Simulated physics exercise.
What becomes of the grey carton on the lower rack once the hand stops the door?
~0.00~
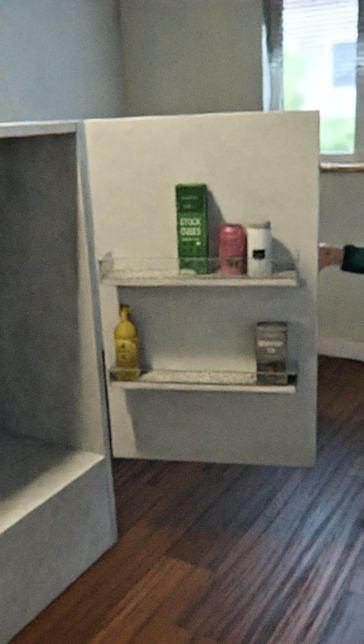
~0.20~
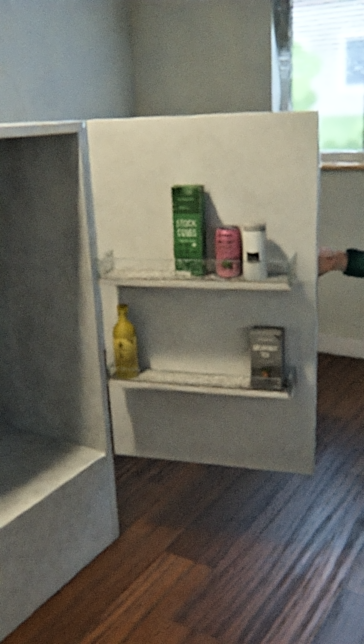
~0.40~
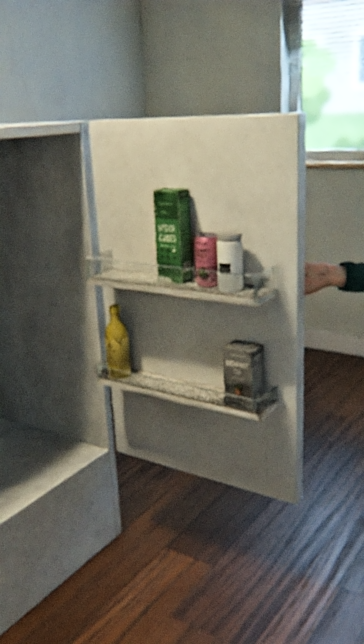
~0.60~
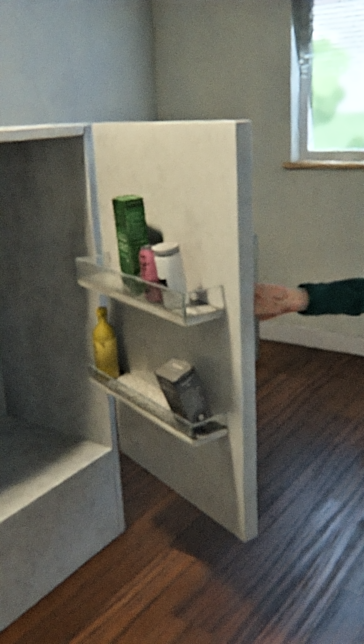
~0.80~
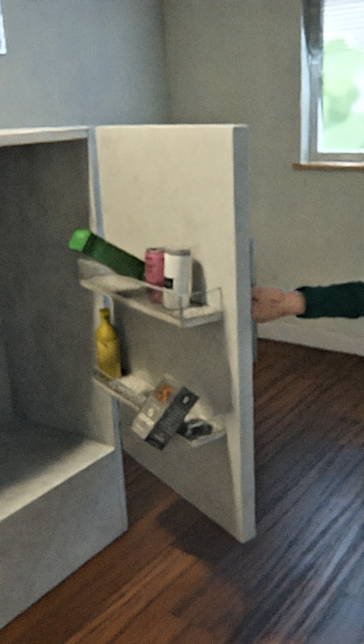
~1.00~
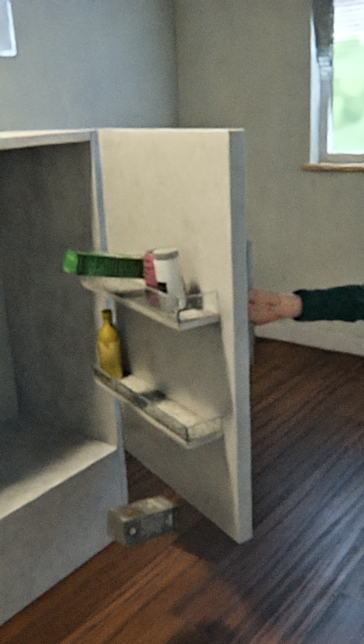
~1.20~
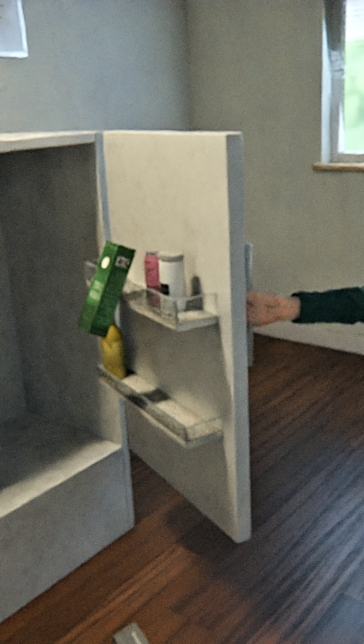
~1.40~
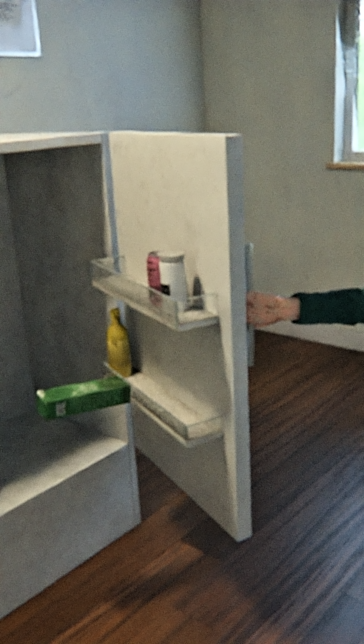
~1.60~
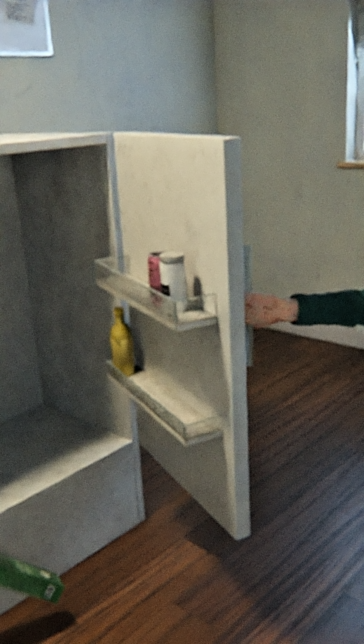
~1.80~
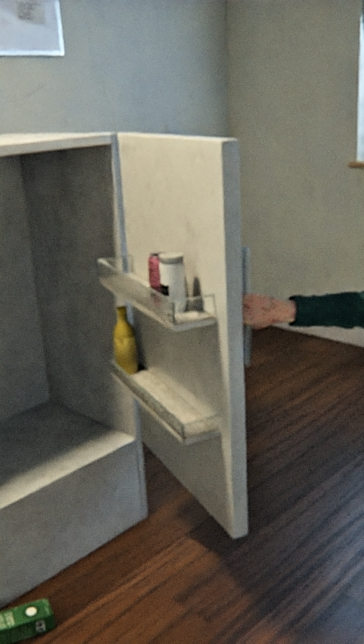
It tips over the rail of the lower rack and falls down to the floor.
